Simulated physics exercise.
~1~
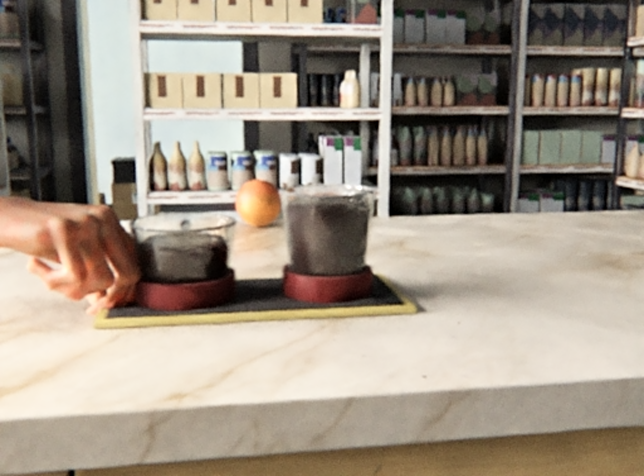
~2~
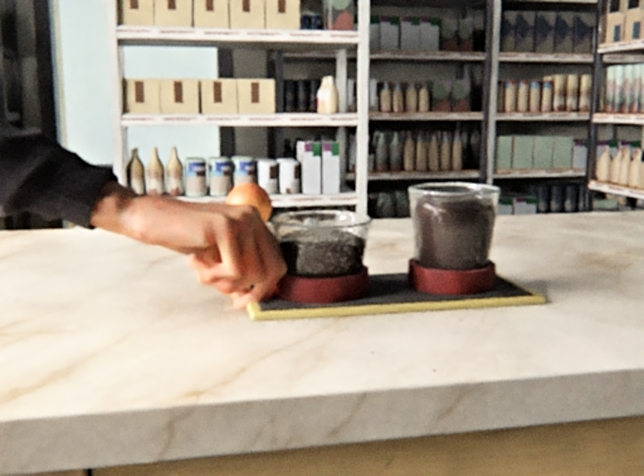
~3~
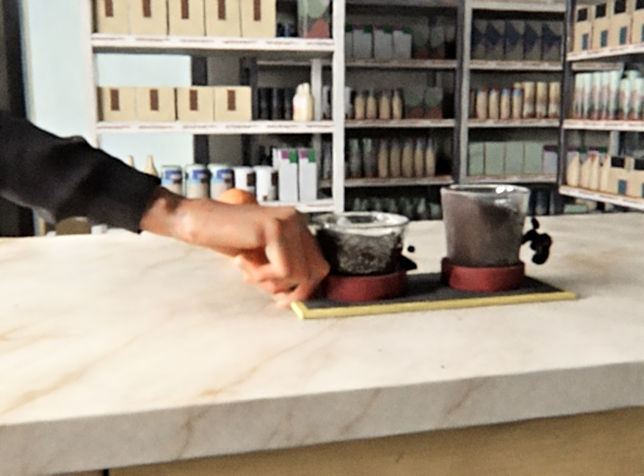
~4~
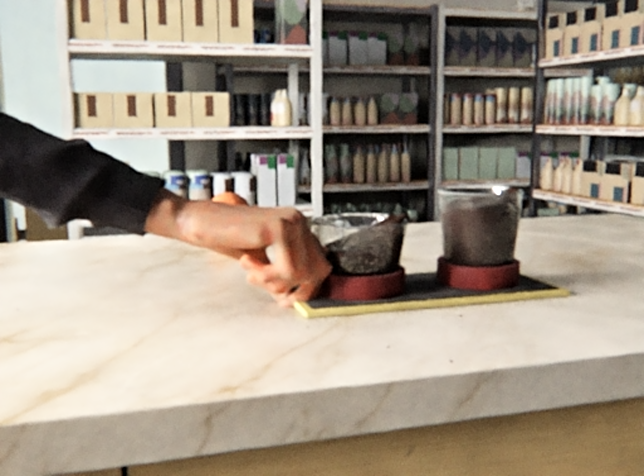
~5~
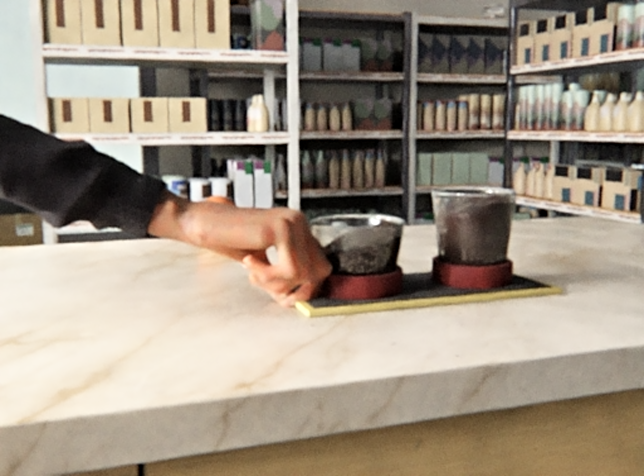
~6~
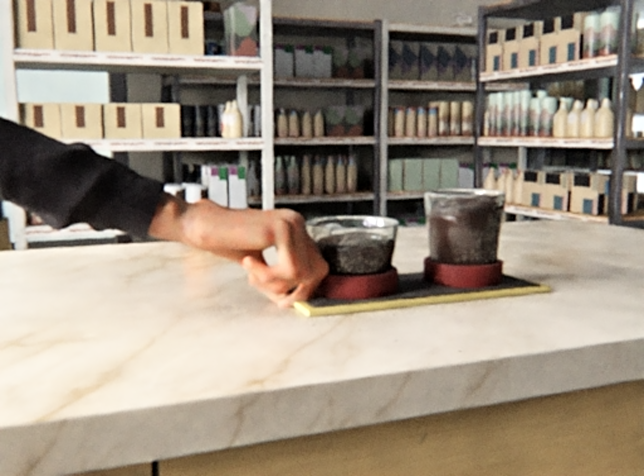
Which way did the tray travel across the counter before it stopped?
The tray moved to the right, with the hand at its left end.
